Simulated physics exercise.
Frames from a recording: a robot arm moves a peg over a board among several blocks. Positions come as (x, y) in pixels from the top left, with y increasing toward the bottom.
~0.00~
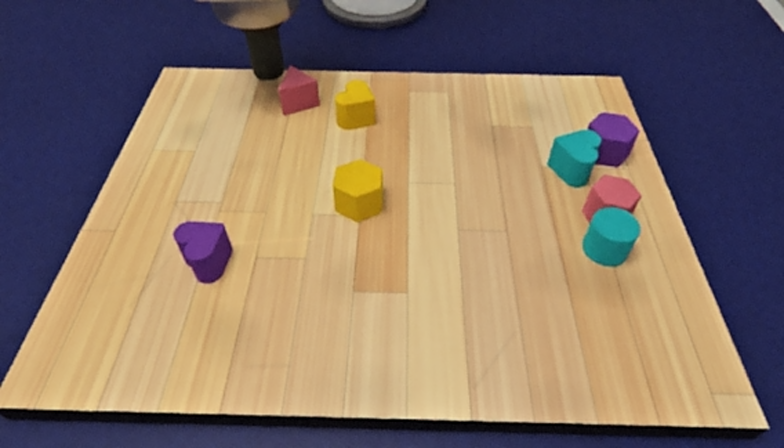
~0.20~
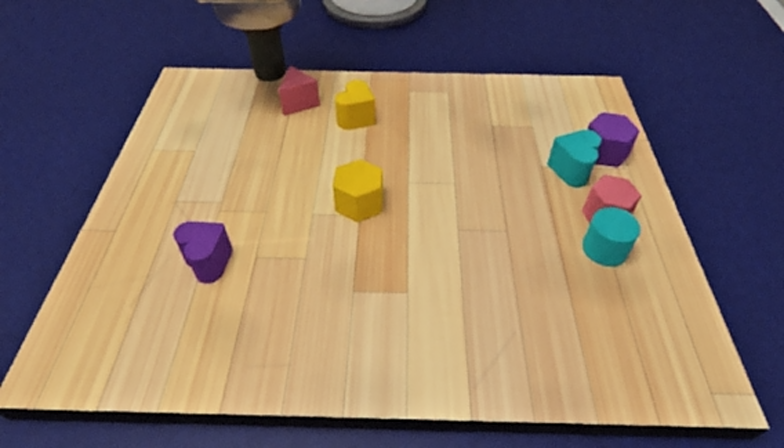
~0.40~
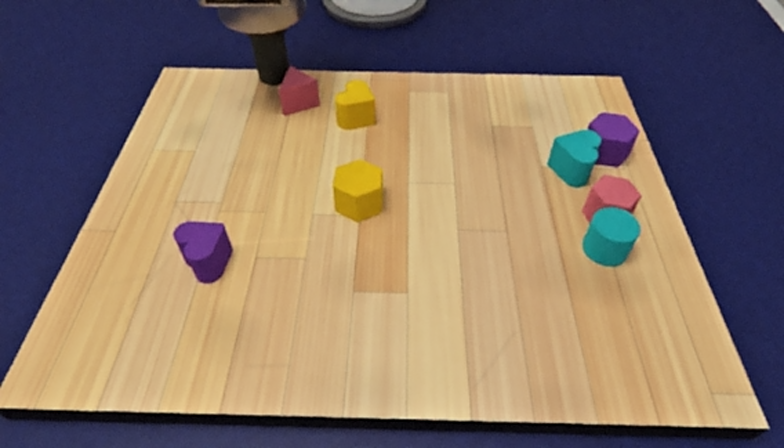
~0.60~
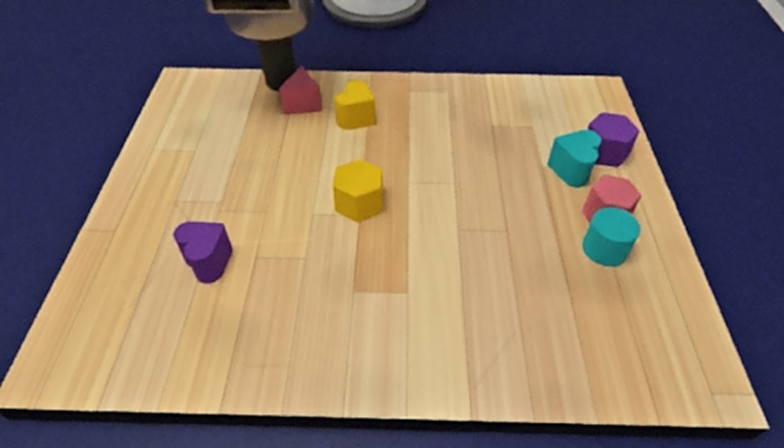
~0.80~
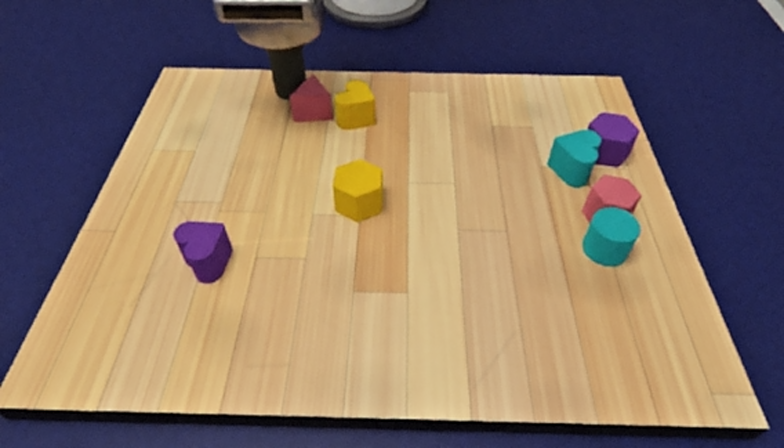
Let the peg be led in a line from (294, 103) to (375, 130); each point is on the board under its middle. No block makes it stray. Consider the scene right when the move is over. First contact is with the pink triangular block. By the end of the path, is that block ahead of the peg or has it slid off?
My answer is that the pink triangular block has slipped off.
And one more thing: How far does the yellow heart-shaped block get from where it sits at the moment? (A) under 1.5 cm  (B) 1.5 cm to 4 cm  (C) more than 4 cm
Correct choice: C.
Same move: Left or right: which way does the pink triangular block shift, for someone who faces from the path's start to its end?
Right-hand side.
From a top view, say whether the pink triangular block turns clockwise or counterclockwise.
From overhead, the rotation is clockwise.
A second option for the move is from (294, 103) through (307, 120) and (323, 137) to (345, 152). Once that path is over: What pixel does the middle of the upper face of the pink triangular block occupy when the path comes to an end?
It will end up at (370, 136).
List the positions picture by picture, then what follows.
In the first picture, peg's lower end (269, 72); pink triangular block (295, 78); yellow heart-shaped block (355, 92).
In the second picture, peg (271, 74); blocks still.
In the third picture, peg (275, 77); blocks still.
In the fourth picture, peg (282, 83); pink triangular block (300, 79).
In the fifth picture, peg (292, 91); pink triangular block (311, 87); yellow heart-shaped block (355, 92).
The first path, step by step. One third of the way, peg (319, 100); pink triangular block (331, 101), turned 30° clockwise; yellow heart-shaped block (360, 94), turned 25° anticlockwise.
Two thirds of the way, peg (347, 109); pink triangular block (344, 113), turned 60° clockwise; yellow heart-shaped block (380, 99), turned 40° anticlockwise.
At the end, peg (375, 119); pink triangular block (351, 118), turned 90° clockwise; yellow heart-shaped block (406, 103), turned 30° anticlockwise.
